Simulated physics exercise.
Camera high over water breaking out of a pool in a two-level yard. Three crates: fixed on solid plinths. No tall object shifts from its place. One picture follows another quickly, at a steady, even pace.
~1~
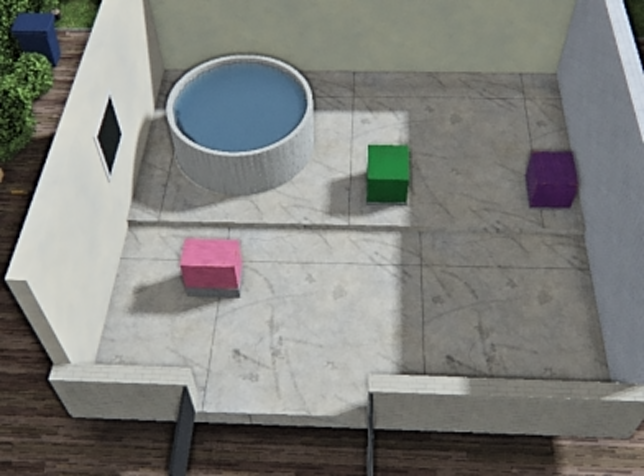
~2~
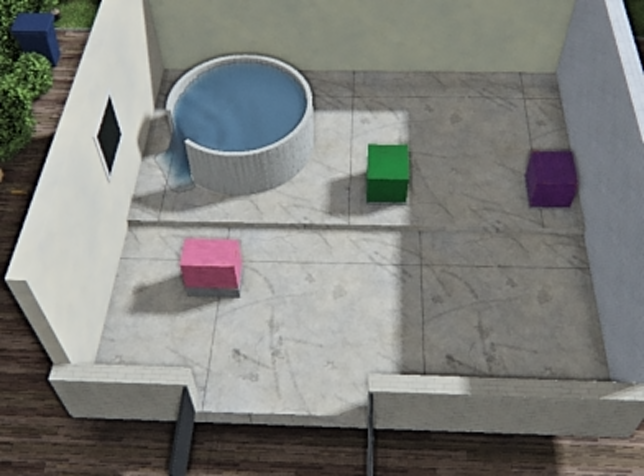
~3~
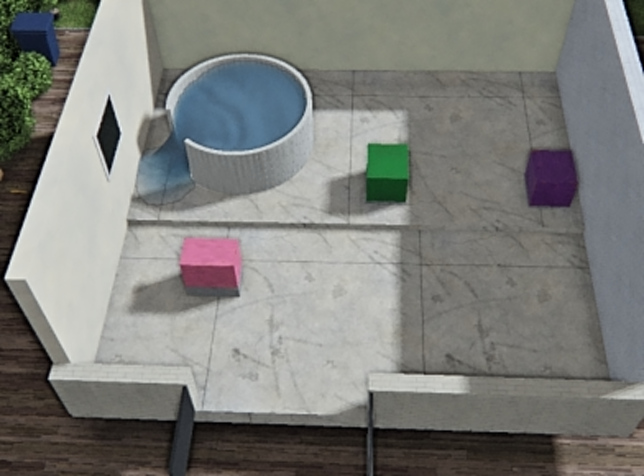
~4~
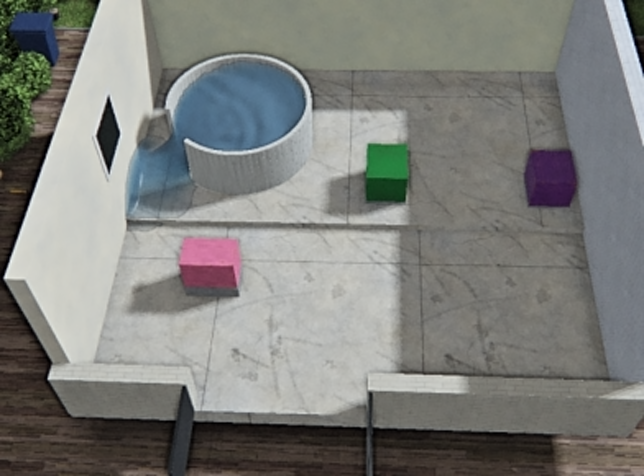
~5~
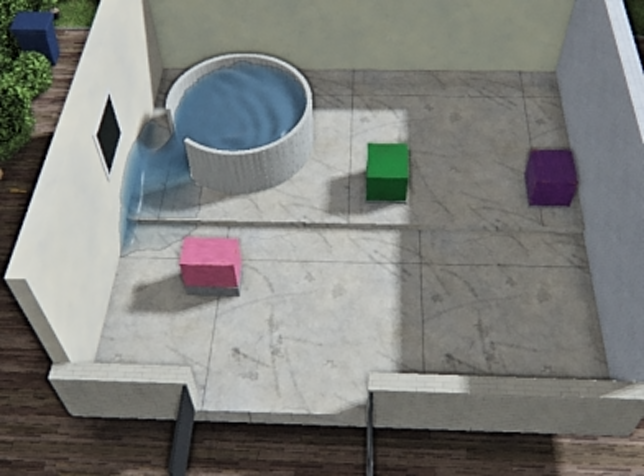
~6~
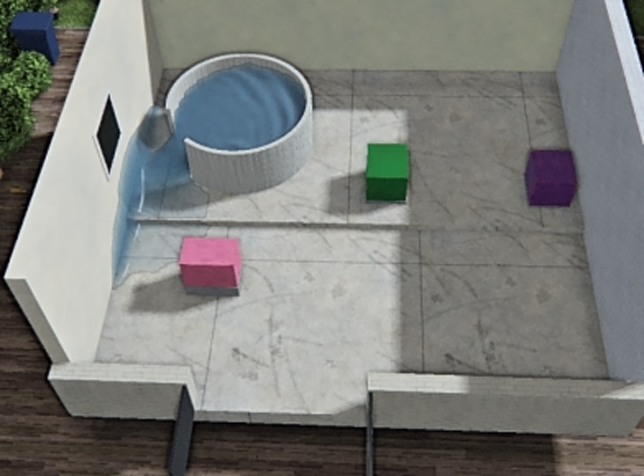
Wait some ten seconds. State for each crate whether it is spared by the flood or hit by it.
The purple crate meets the water. The green crate avoids the water. The pink crate avoids the water.
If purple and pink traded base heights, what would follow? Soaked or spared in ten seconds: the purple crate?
Then: The purple crate is not reached.
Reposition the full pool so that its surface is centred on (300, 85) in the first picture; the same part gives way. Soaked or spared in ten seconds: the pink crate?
Pink: Untouched.
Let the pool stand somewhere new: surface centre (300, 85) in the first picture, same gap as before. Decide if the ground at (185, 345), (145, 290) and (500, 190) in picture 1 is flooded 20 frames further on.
Taking the three spots in order: Swamped, swamped, bare.
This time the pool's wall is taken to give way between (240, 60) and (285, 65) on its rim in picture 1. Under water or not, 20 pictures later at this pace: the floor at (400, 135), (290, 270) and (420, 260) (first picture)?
Taken in turn, that's reached, not reached, and finally not reached.
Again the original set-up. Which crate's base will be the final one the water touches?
Result - the one in purple.
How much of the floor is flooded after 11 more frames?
My estimate is close to 25 per cent.
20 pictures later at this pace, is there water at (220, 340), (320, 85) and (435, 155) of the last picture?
Going through them in order, I'd say drenched, drenched and clear.
A moment on, water covers 20 % of the floor; the purple crate not reached, the green crate not reached, the pink crate water round its plinth.
Next, water covers 25 % of the floor; the purple crate not reached, the green crate not reached, the pink crate water round its plinth.
Then, water covers 50 % of the floor; the purple crate not reached, the green crate not reached, the pink crate water round its plinth.
Later, water covers 85 % of the floor; the purple crate water round its plinth, the green crate water round its plinth, the pink crate water round its plinth.
In the end, water covers 90 % of the floor; the purple crate was topped, the green crate stayed above the water, the pink crate stayed above the water.
